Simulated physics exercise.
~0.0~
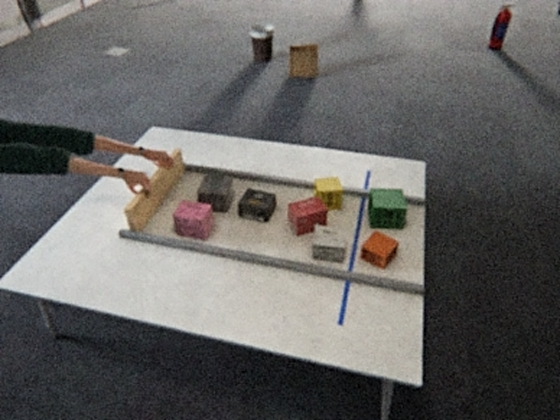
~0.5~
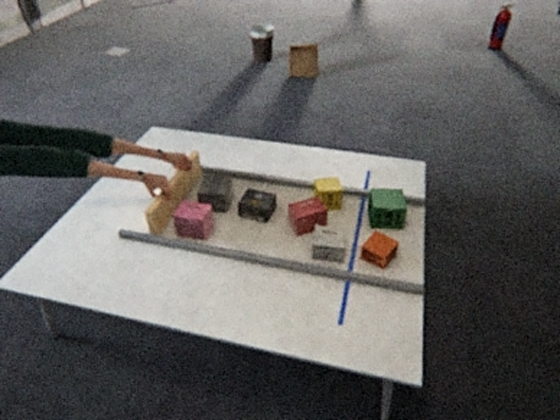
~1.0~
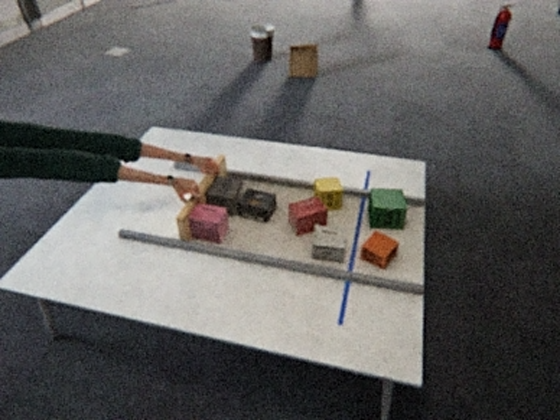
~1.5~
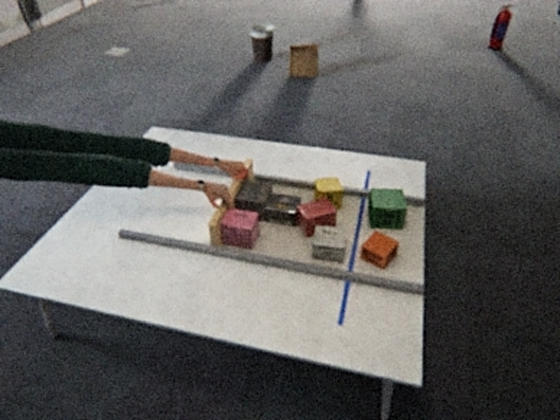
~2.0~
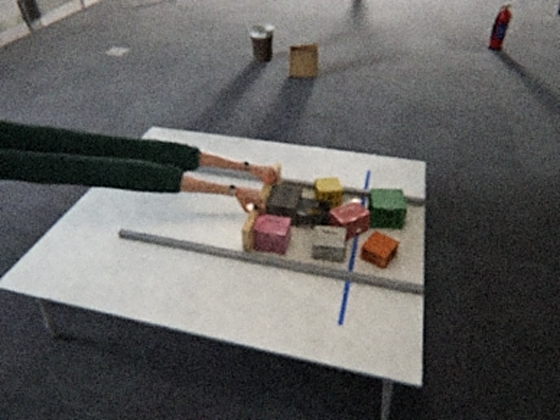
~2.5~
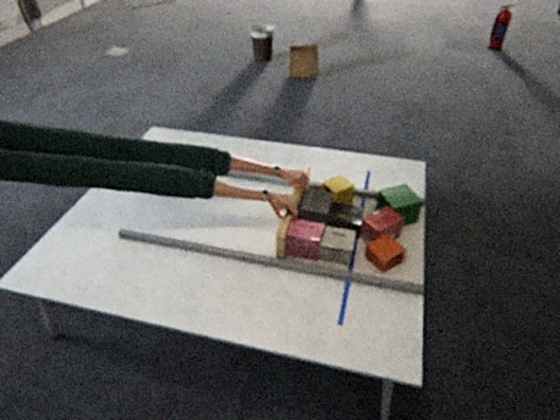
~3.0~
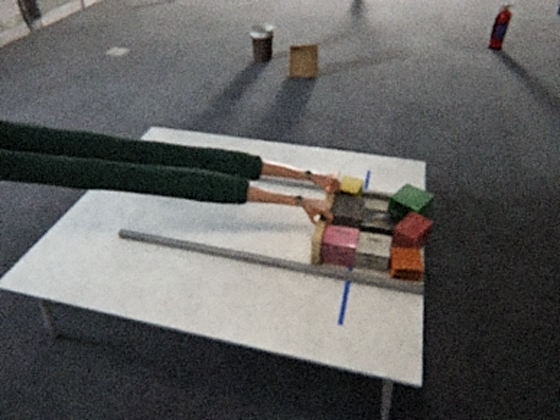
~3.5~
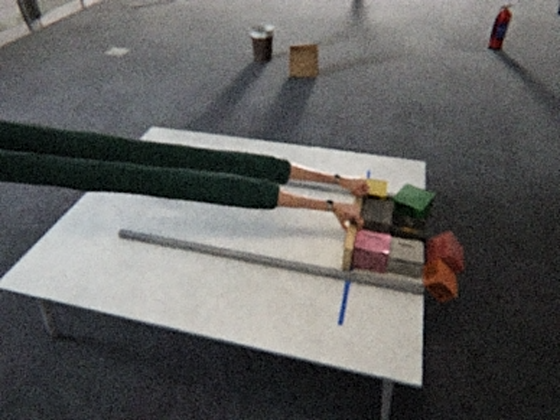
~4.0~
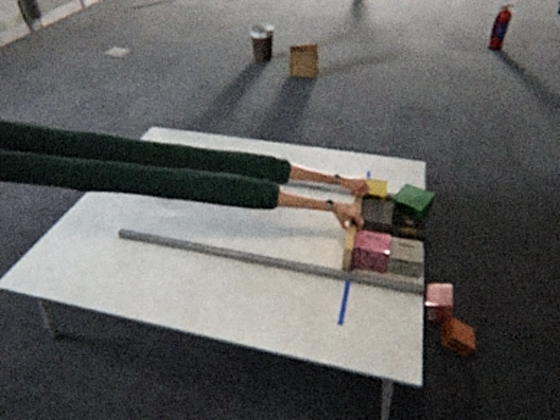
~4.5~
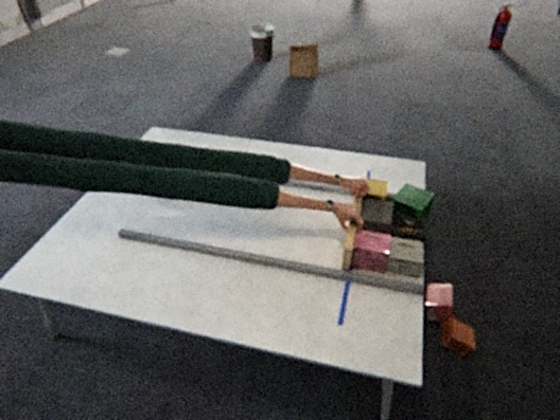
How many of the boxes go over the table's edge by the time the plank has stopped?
Two boxes go over the right edge, the red one and the orange one, while the others stay up on the table.
